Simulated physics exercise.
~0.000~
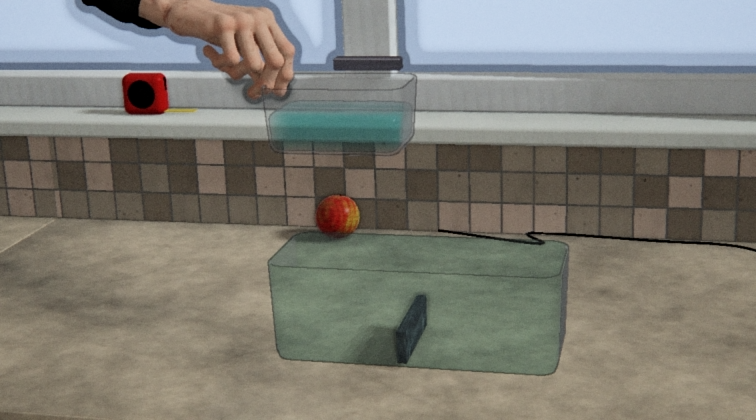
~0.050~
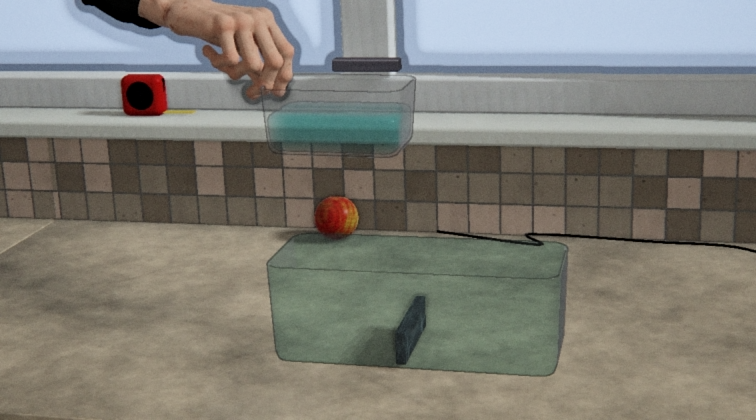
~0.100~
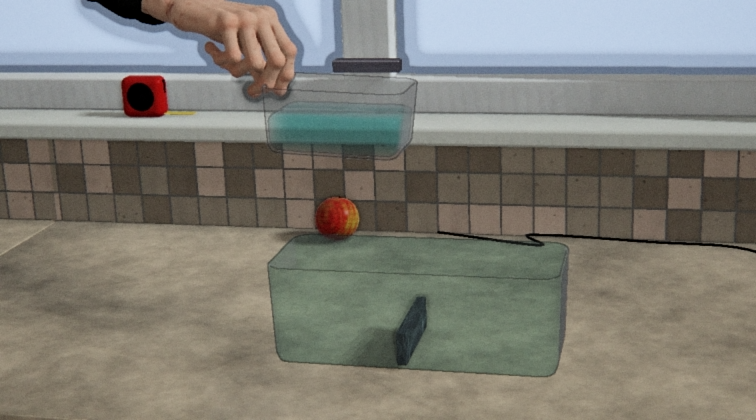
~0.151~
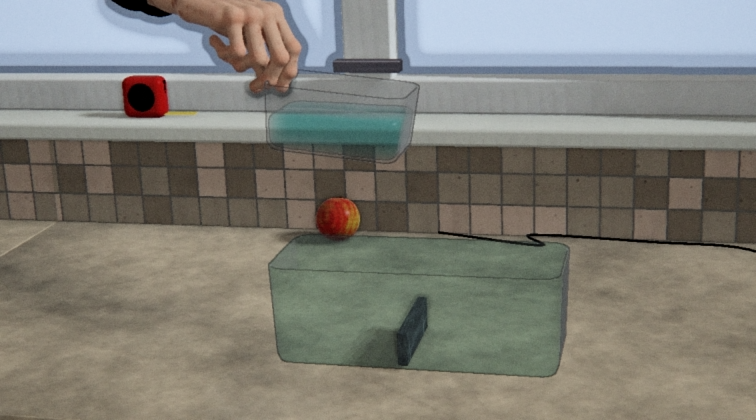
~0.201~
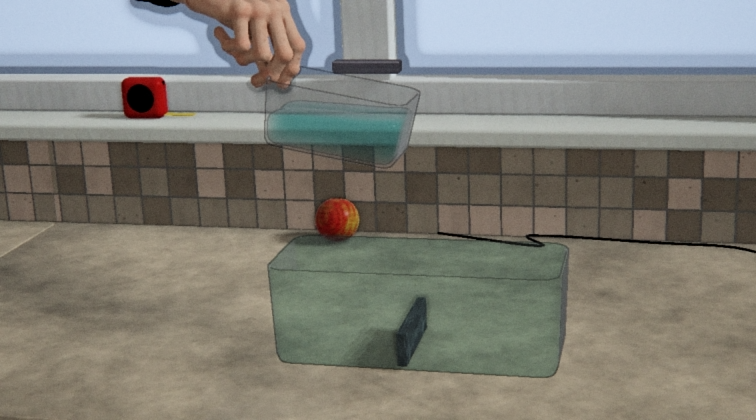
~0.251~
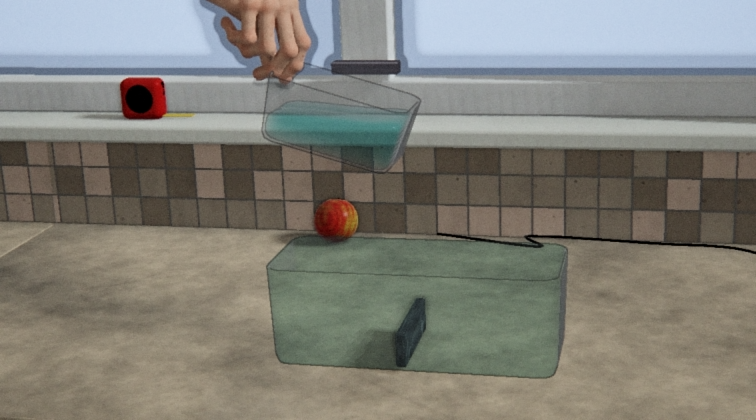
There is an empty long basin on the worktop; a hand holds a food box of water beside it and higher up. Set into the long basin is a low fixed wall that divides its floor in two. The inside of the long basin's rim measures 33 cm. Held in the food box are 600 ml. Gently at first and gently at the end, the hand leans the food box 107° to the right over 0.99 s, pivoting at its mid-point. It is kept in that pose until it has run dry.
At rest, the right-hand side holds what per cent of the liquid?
It holds some 82 in every hundred.
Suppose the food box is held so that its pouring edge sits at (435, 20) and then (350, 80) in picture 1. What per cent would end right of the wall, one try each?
Respectively 90 and 45 %.
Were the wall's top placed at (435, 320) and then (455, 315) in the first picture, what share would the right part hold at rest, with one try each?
Respectively 60 and 55 %.
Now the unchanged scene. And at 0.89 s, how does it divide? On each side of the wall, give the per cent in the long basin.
Left roughly 9, right roughly 70.
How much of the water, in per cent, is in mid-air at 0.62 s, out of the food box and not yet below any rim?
Near 46 per cent at that time.
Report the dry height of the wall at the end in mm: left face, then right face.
Roughly 36 mm on the left side and roughly 18 mm on the right.
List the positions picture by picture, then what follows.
In the first frame, it leans 0°; its right rim is at (410, 84); the water meets the walls at (279, 107) and (408, 108); the long basin's rim runs from (282, 250) to (565, 261); the wall's top is at (412, 314).
In the second frame, it leans 1°; its right rim is at (409, 86); the water meets the walls at (278, 108) and (407, 110).
In the third frame, it leans 3°; its right rim is at (410, 89); the water meets the walls at (278, 108) and (408, 112).
In the fourth frame, it leans 6°; its right rim is at (413, 94); the water meets the walls at (279, 108) and (408, 114).
In the fifth frame, it leans 11°; its right rim is at (413, 100); the water meets the walls at (278, 108) and (409, 115).
In the sixth frame, it leans 16°; its right rim is at (414, 108); the water meets the walls at (276, 108) and (409, 116).
By 0.62 s the tilt is 75° and 41 per cent is still to pour, 0 is left of the wall and 13 right of it.
By 0.89 s the tilt is 105° and 8 per cent is still to pour, 9 is left of the wall and 71 right of it.
By 1.18 s the tilt is 107° and 0 per cent is still to pour, 15 is left of the wall and 81 right of it.
By 1.49 s the tilt is 107° and 0 per cent is still to pour, 15 is left of the wall and 82 right of it.
At rest 15 per cent lies left of the wall, 82 right of it and 3 outside.
